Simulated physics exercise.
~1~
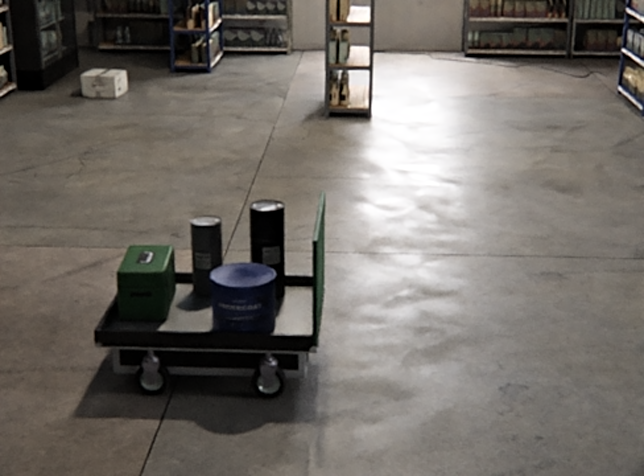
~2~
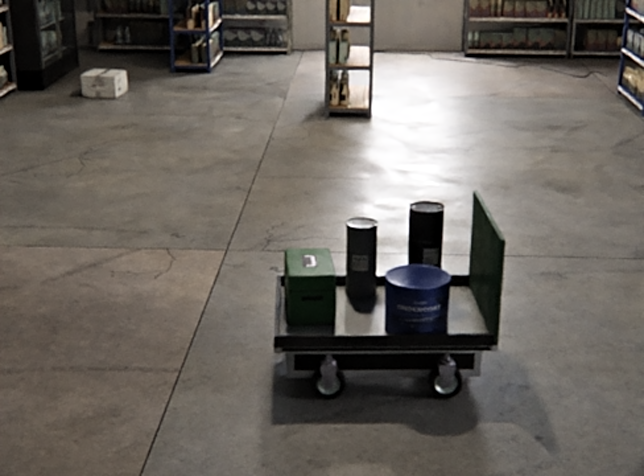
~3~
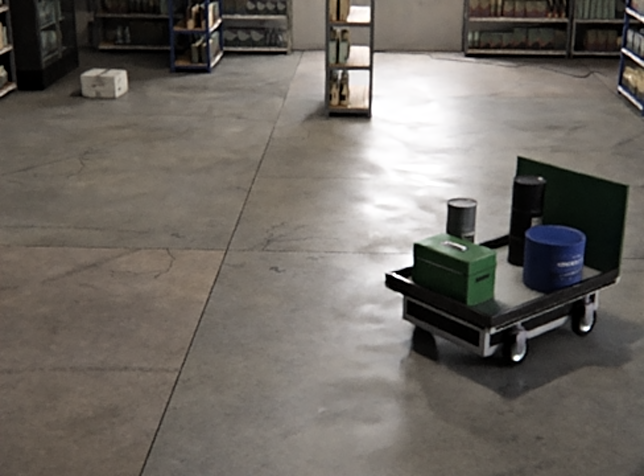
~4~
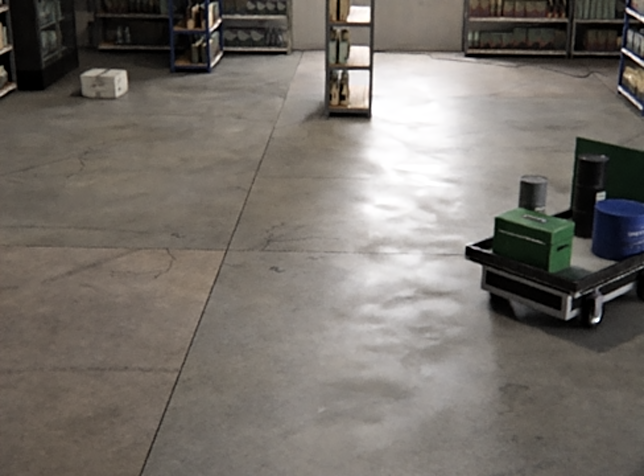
To begin with, a low cart with a tall green board at its front stands on a grey warehouse floor, carrying a green toolbox, a blue pail, a grey canister and a black canister. It rolls to the right across the floor, its load upright. Then it bends to its left, swinging away from the viewer as it continues rightward. The black canister shifts a little from its place on the deck but does not topple, while the other three items stay about where they were. It ends at the right edge of the view, partly cut off, with everything still aboard.
